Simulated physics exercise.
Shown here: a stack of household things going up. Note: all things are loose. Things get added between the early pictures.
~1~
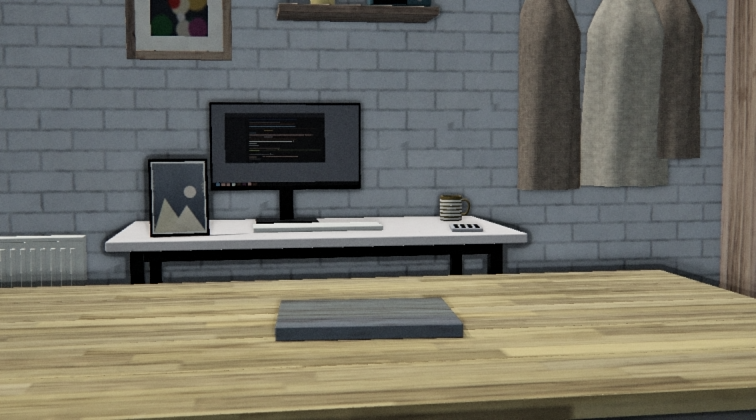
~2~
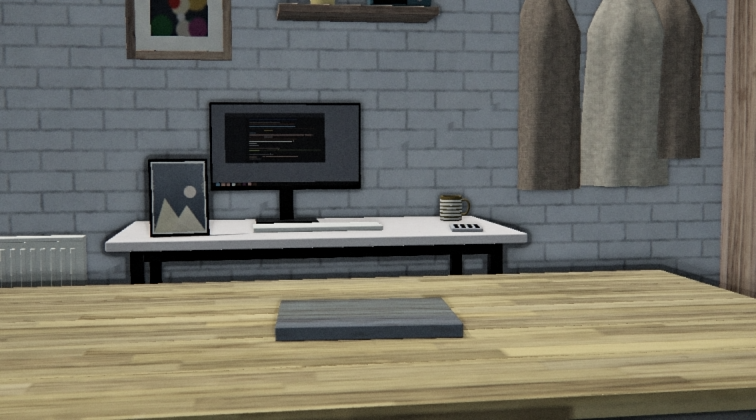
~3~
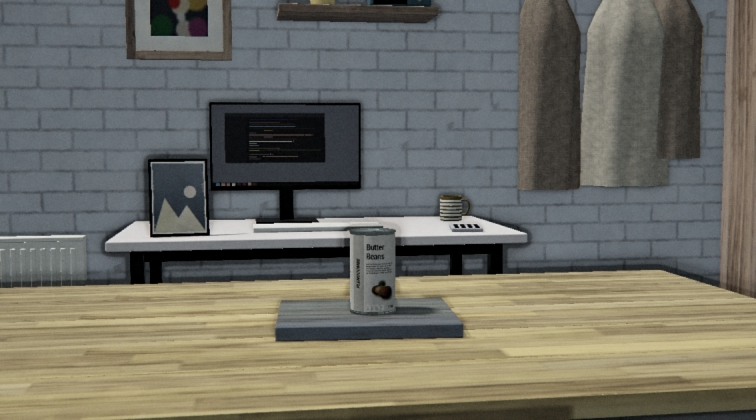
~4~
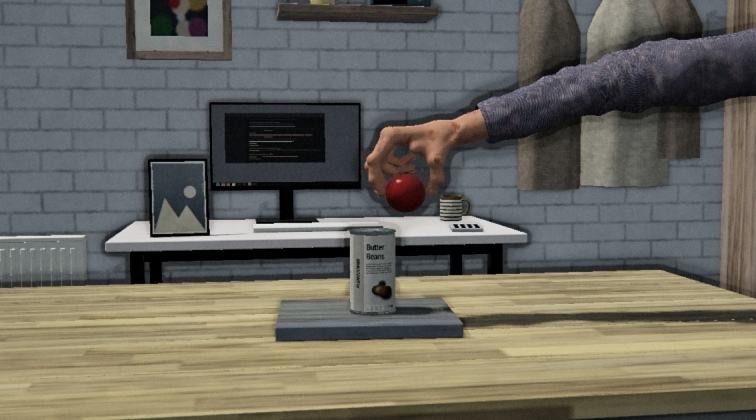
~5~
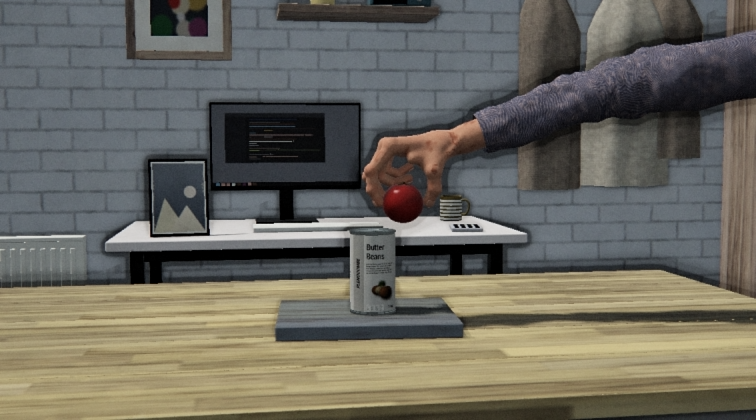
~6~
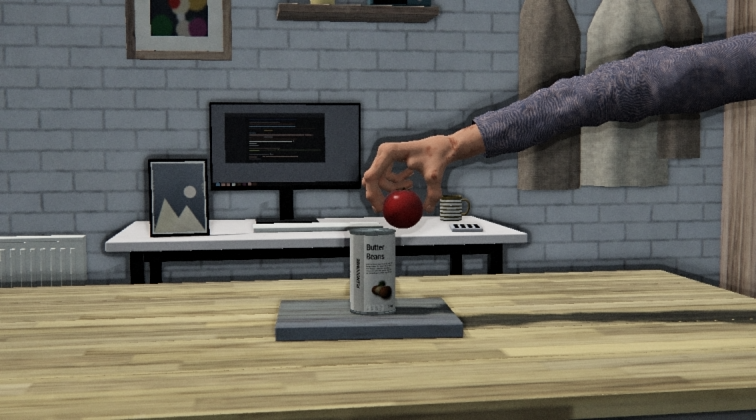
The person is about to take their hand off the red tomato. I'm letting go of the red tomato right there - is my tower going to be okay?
No, it will fall.
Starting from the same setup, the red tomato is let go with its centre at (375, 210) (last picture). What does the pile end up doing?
Observed: Pile steady.
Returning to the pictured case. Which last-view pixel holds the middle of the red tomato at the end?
Somewhere around (433, 289) in the last picture.
Then, 0.30 s on from there, red tomato now fallen.
Then, 0.40 s on from there, things are still on the move.
In the end, fallen, red tomato; the other 2 unmoved. At the end, from the last picture's camera, red tomato near (433, 289). The pile comes apart.
